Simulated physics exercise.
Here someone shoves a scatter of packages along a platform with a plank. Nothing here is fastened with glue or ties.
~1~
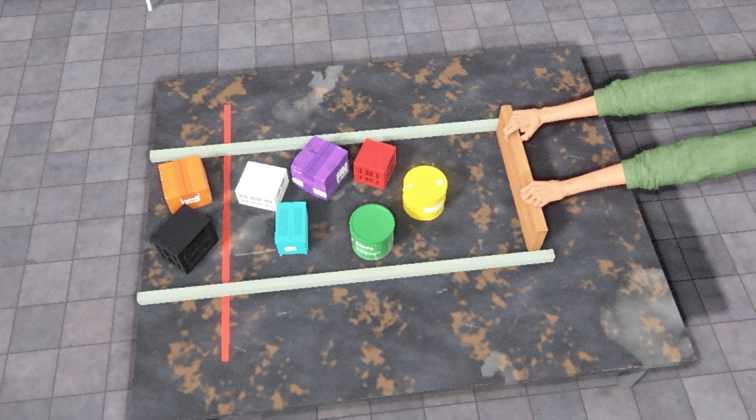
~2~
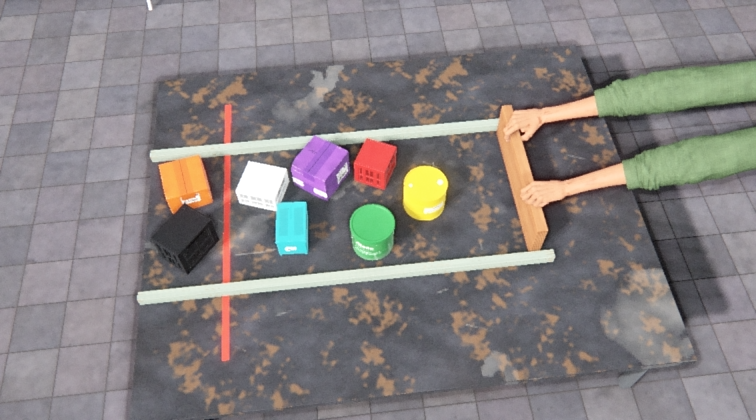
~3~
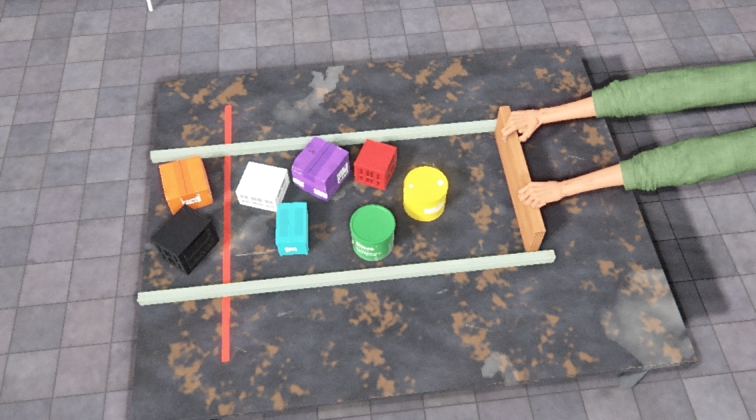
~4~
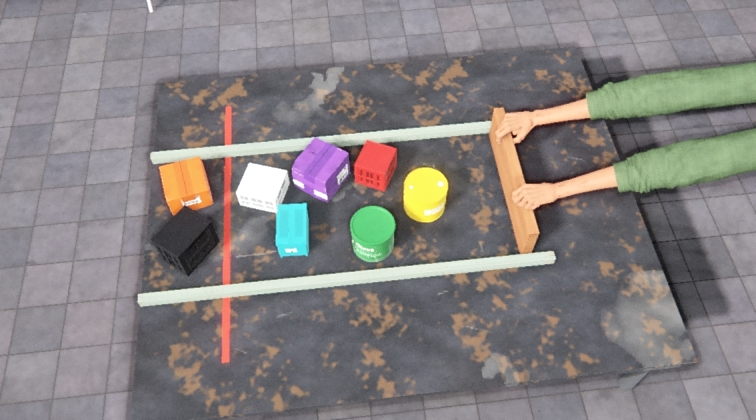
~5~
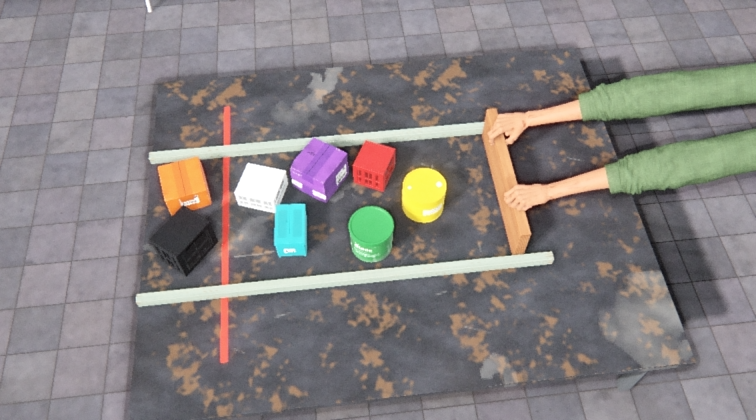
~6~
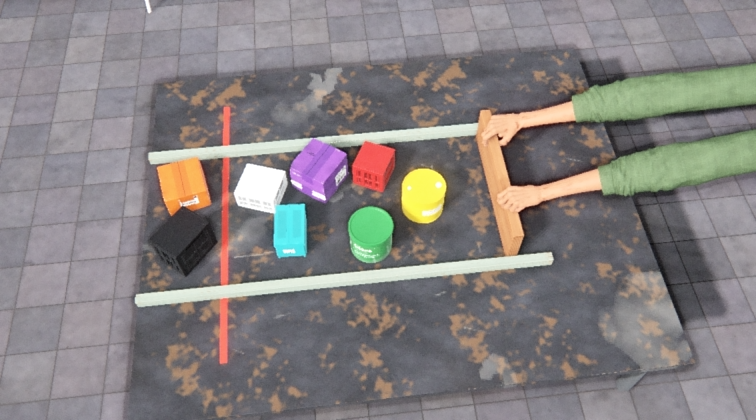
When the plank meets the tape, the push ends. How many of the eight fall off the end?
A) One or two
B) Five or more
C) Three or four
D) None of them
Option C: Three or four.
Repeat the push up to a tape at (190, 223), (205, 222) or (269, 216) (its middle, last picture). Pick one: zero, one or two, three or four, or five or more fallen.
Five or over; 3 or 4; either one or two.
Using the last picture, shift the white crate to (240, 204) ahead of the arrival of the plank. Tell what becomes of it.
It is not lost from there.
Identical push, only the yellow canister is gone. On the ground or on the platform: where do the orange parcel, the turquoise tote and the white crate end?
The orange parcel comes down, the turquoise tote does not fall, the white crate comes down.
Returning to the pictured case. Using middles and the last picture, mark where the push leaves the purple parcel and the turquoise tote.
About (169, 185), and the other about (164, 244).
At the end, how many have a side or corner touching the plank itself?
The figure is 3.
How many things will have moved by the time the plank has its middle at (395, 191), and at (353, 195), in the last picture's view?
At first I count 2, and then 5.
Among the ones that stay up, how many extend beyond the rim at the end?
I'd put it at 0.
Soon after, none off yet; orange parcel at rest near (185, 186); black crate at rest near (184, 241); white crate at rest near (262, 189).
Then, none off yet; orange parcel at rest near (185, 186); black crate at rest near (184, 241); white crate moved a little near (247, 190).
Further on, none off yet; orange parcel moved about its own width near (140, 189); black crate moved a little near (173, 243); white crate moved well along near (181, 197).
By the end, the number that fall off is three or four; fallen, white crate, black crate and orange parcel.
